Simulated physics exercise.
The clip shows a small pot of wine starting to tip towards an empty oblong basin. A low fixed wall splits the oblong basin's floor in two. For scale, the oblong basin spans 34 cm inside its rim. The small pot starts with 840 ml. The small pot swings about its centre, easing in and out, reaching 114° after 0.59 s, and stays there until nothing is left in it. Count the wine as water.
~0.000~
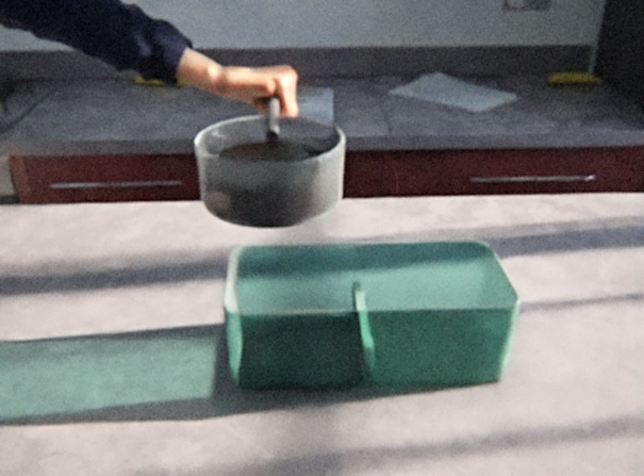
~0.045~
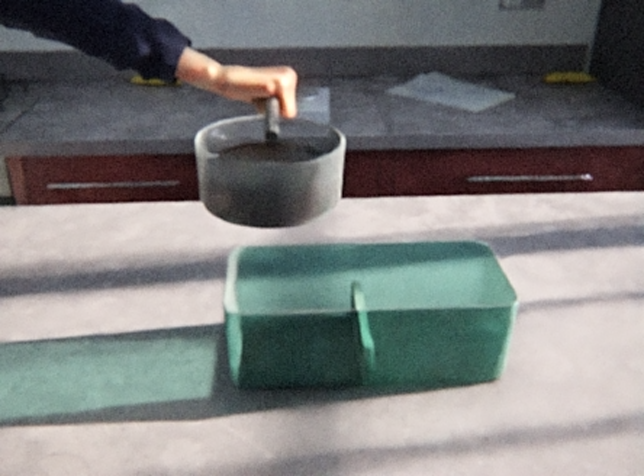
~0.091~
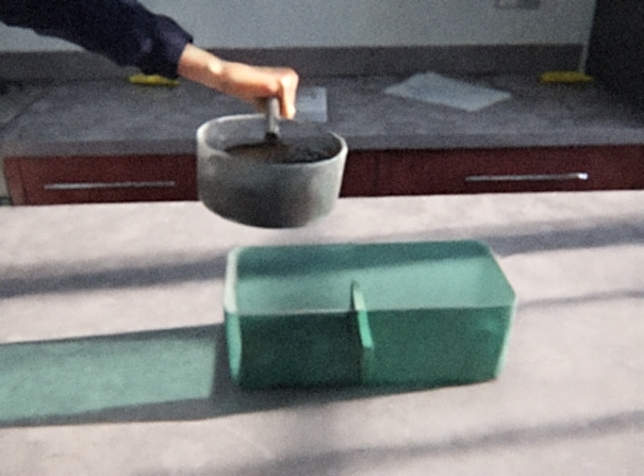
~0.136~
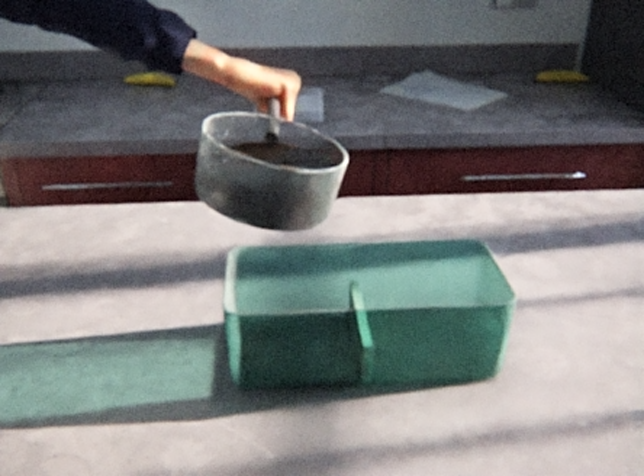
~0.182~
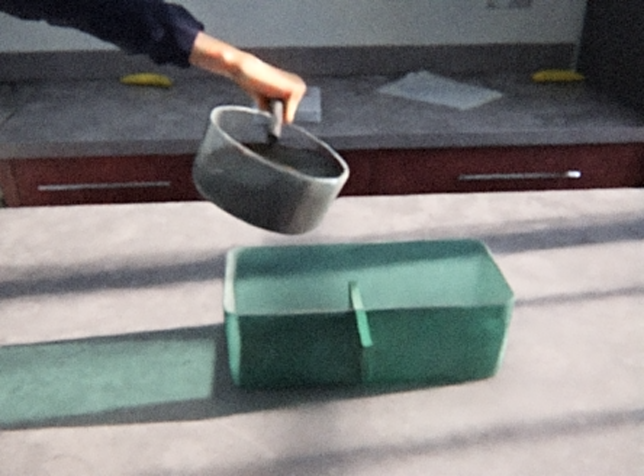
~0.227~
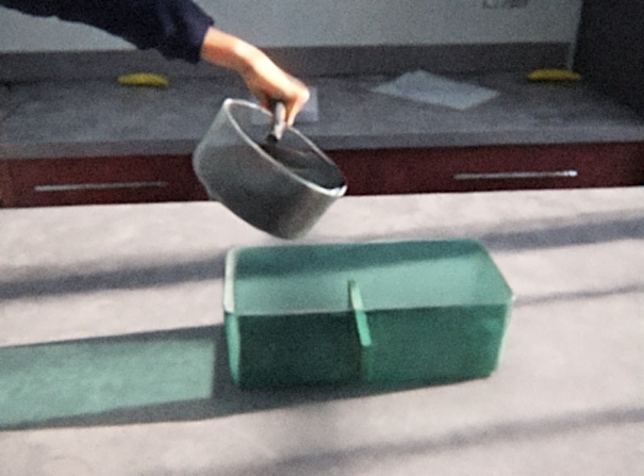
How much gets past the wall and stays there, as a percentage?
About 48 per cent.
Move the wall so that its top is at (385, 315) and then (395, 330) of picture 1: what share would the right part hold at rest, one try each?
In turn about 20 and 30 per cent.
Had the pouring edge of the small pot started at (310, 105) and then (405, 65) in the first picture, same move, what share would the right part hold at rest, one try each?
First 25, then 80 per cent.
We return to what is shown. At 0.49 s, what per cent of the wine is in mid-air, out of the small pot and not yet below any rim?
About 42 per cent.
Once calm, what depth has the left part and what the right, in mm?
Left about 18 mm, right about 16 mm.
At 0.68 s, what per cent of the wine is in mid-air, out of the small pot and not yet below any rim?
Near 8 in a hundred.
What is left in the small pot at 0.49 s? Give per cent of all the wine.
Near 16 in a hundred.
Then, 0.49 s in, the tilt is 105° and 16 per cent is still to pour, 7 is left of the wall and 34 right of it.
Then, 0.68 s in, the tilt is 114° and 3 per cent is still to pour, 43 is left of the wall and 47 right of it.
Then, 0.87 s in, the tilt is 114° and 0 per cent is still to pour, 49 is left of the wall and 47 right of it.
Then, 1.09 s in, the tilt is 114° and 0 per cent is still to pour, 49 is left of the wall and 48 right of it.
Finally, 49 per cent lies left of the wall, 48 right of it and 3 outside.
